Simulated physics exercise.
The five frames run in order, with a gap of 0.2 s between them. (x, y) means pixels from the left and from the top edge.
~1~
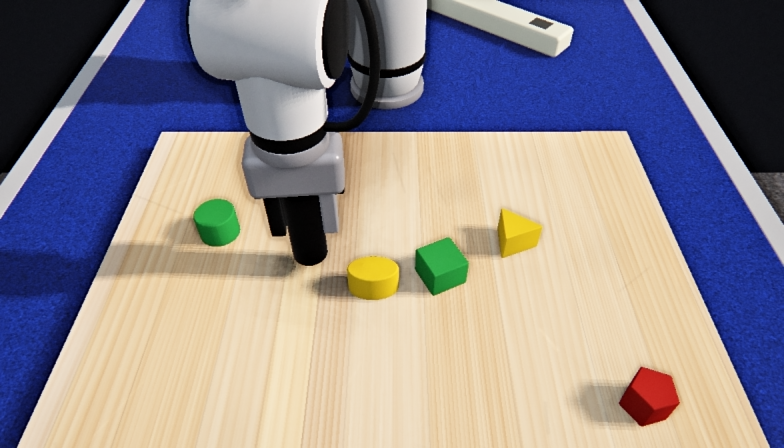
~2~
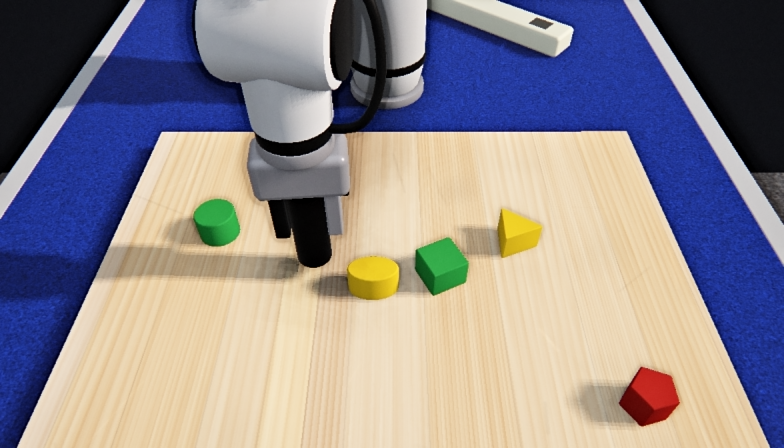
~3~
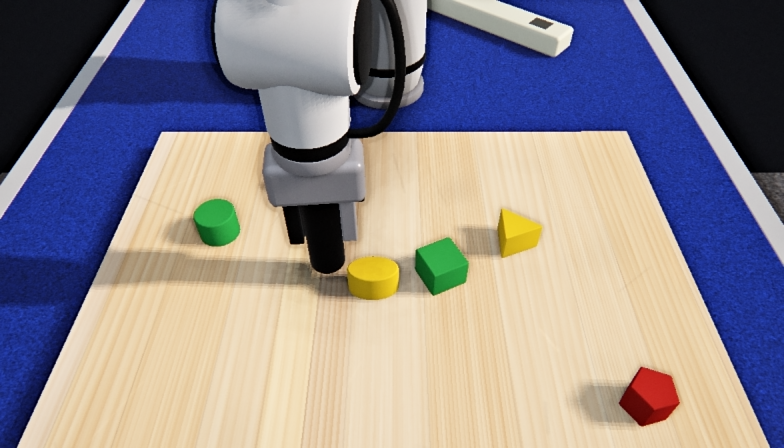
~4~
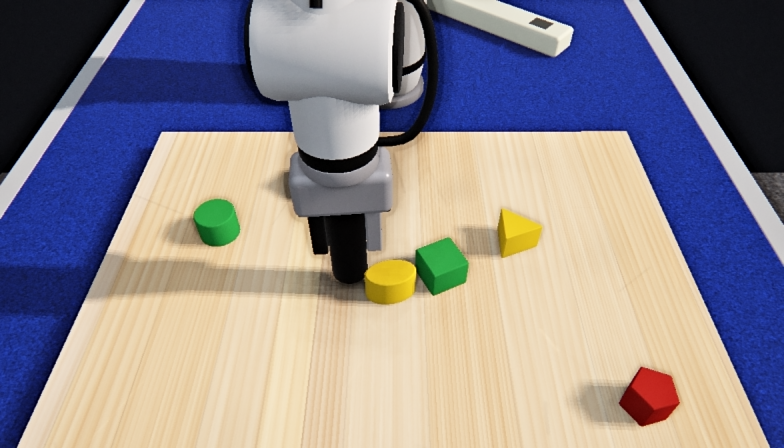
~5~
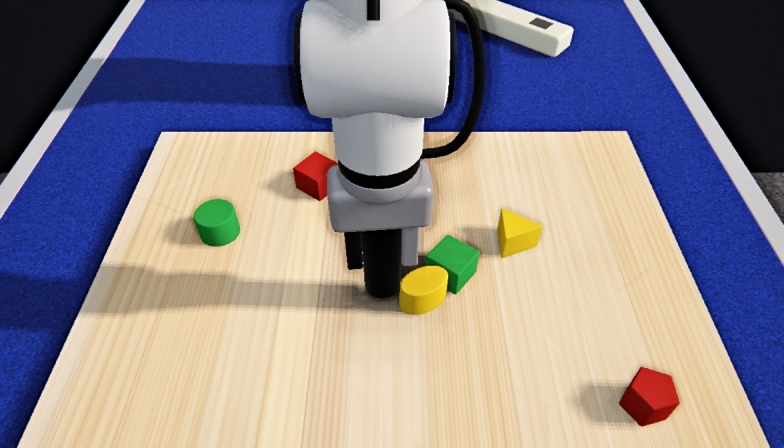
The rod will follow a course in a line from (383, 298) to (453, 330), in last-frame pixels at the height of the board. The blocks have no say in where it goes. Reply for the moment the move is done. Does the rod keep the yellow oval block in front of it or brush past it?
It falls back or aside.
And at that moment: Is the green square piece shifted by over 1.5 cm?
My answer is no.
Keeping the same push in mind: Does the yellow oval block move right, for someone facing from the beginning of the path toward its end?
No
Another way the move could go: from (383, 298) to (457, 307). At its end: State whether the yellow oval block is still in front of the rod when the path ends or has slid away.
It is driven along in front.
What follows on the original path. Halfway along, rod at (419, 300); yellow oval block at (456, 287), turned 40° anticlockwise; green square piece at (460, 251), turned 20° anticlockwise.
At the end, rod at (455, 316); yellow oval block at (480, 290), turned 100° anticlockwise; green square piece at (461, 251), turned 25° anticlockwise.
